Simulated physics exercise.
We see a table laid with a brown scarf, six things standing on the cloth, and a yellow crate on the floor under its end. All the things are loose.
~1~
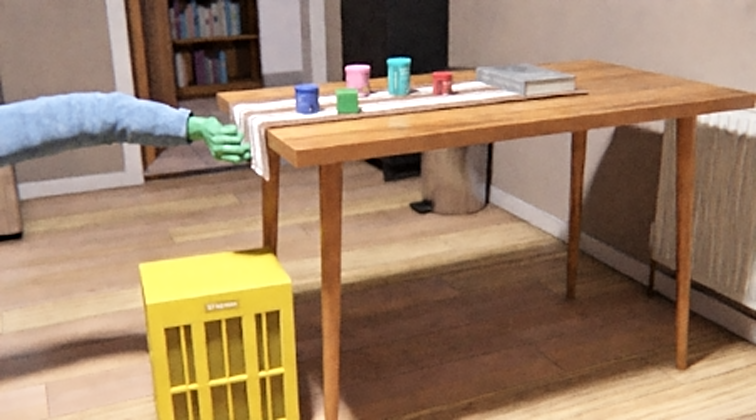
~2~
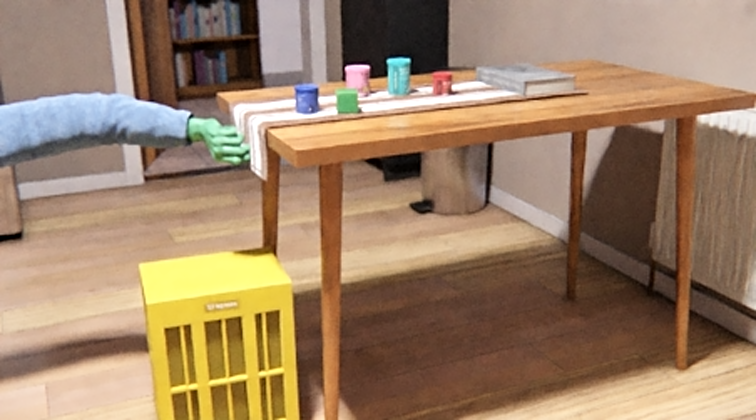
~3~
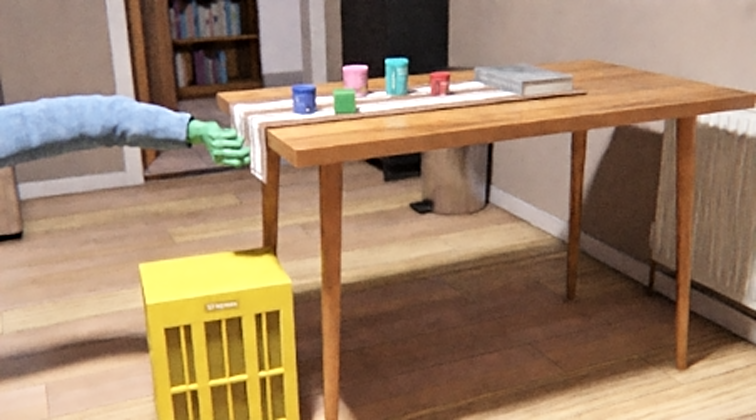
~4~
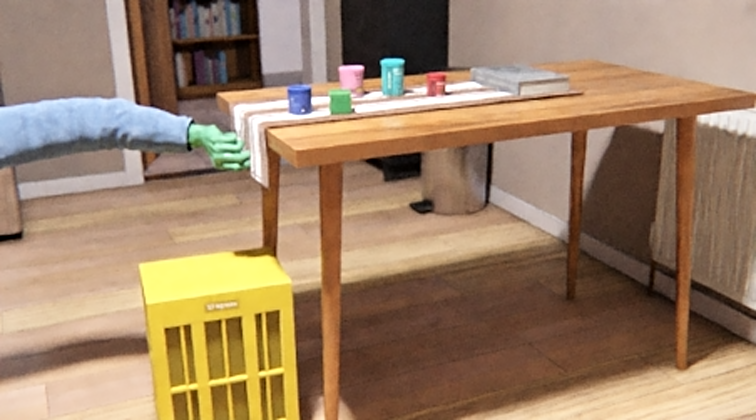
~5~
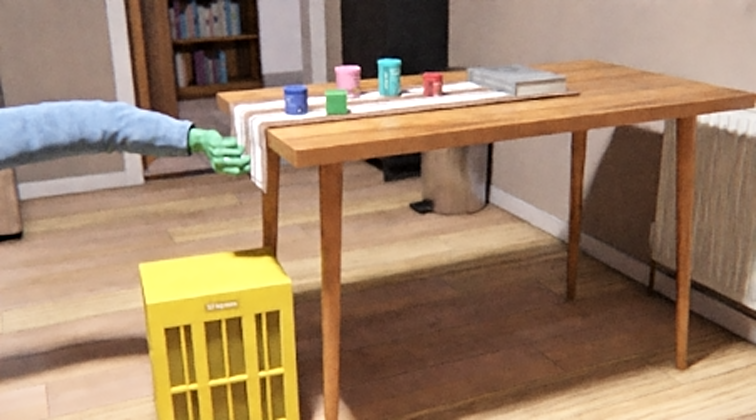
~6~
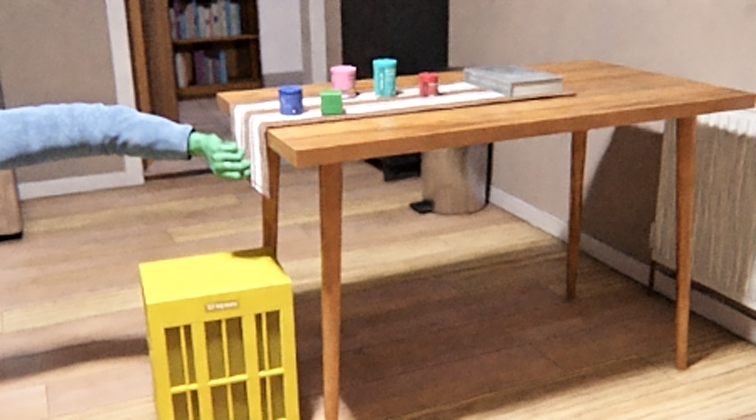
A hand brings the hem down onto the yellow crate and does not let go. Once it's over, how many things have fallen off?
By then two have.
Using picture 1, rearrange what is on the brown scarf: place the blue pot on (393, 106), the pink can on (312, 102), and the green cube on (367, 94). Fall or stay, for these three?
Outcome: Blue pot stays aboard, pink can falls away, green cube stays aboard.
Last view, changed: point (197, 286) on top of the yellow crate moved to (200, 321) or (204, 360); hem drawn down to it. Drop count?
Respectively 3 and 4.
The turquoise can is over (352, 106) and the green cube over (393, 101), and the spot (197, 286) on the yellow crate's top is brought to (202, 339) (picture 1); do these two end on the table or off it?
As for the turquoise can, it leaves the top; as for the green cube, it leaves the top.
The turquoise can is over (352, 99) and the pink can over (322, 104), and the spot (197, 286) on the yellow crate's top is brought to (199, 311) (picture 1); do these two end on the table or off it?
Turquoise can: Lost; pink can: Lost.
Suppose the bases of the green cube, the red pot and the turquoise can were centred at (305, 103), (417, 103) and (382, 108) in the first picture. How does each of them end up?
The green cube will end up off, the red pot will stay where it is, the turquoise can will stay where it is.
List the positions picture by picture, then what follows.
In the first frame, hem (270, 182); blue pot (307, 87); green cube (347, 90); pink can (358, 67); turquoise can (399, 60); red pot (443, 74); top of the crate (197, 286).
In the second frame, hem (269, 182); blue pot (307, 87).
In the third frame, hem (268, 185); green cube (344, 91).
In the fourth frame, hem (270, 190); pink can (351, 68); top of the crate (197, 286).
In the fifth frame, hem (268, 194); turquoise can (389, 61).
In the sixth frame, hem (272, 199); blue pot (290, 88); green cube (331, 92); pink can (343, 68); turquoise can (385, 61); red pot (429, 75).
Soon after, hem near (253, 221); all still up.
Then, hem on the crate; blue pot and green cube gone.
At rest, hem on the crate; blue pot and green cube gone. It carries off two.
